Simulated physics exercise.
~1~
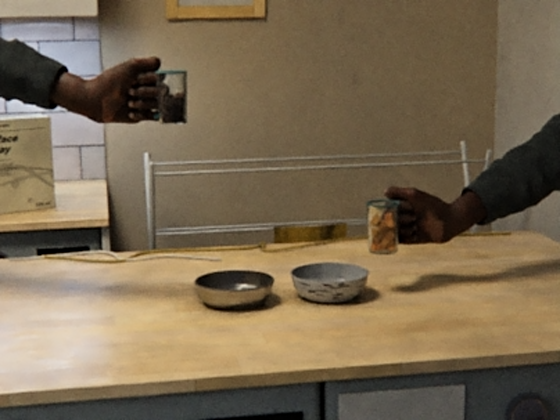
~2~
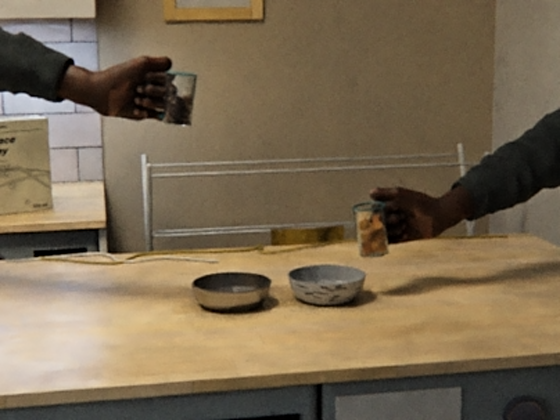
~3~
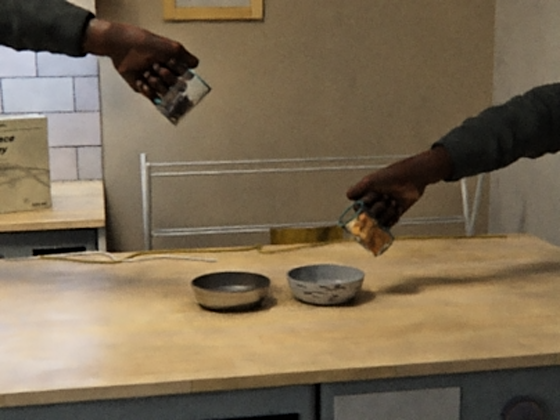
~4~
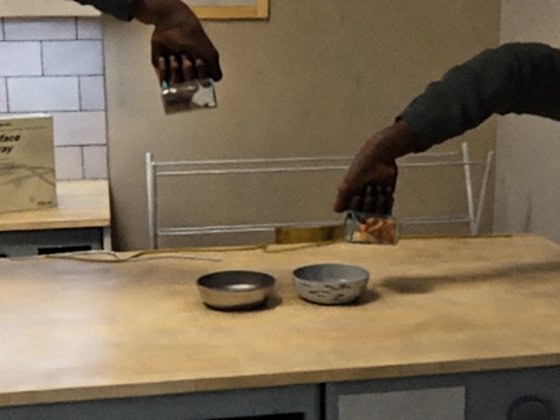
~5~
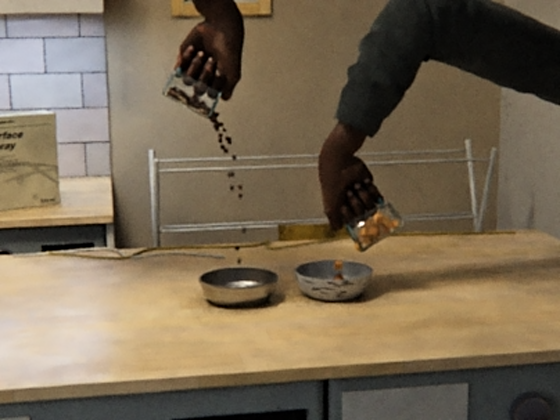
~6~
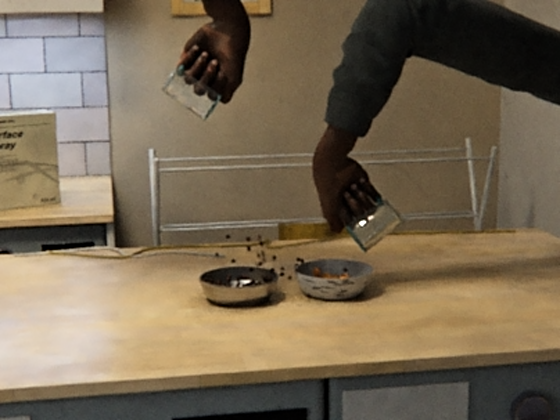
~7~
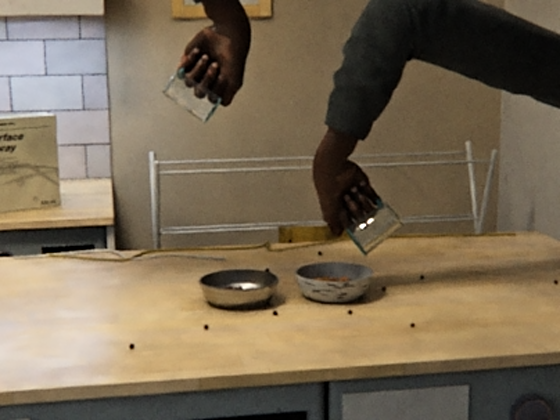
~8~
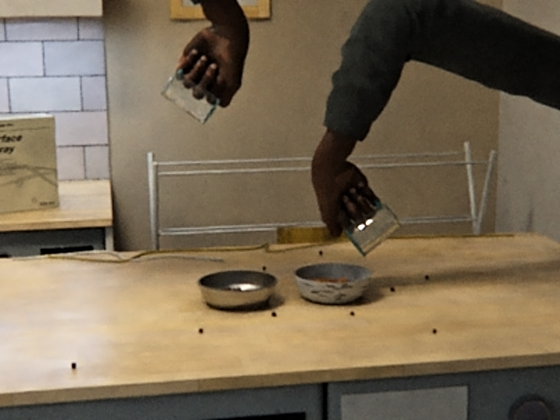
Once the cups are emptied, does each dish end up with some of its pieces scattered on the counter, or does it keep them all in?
The left dish loses some of its dark bits, which bounce out and scatter over the counter. The right dish keeps all of its orange pieces.
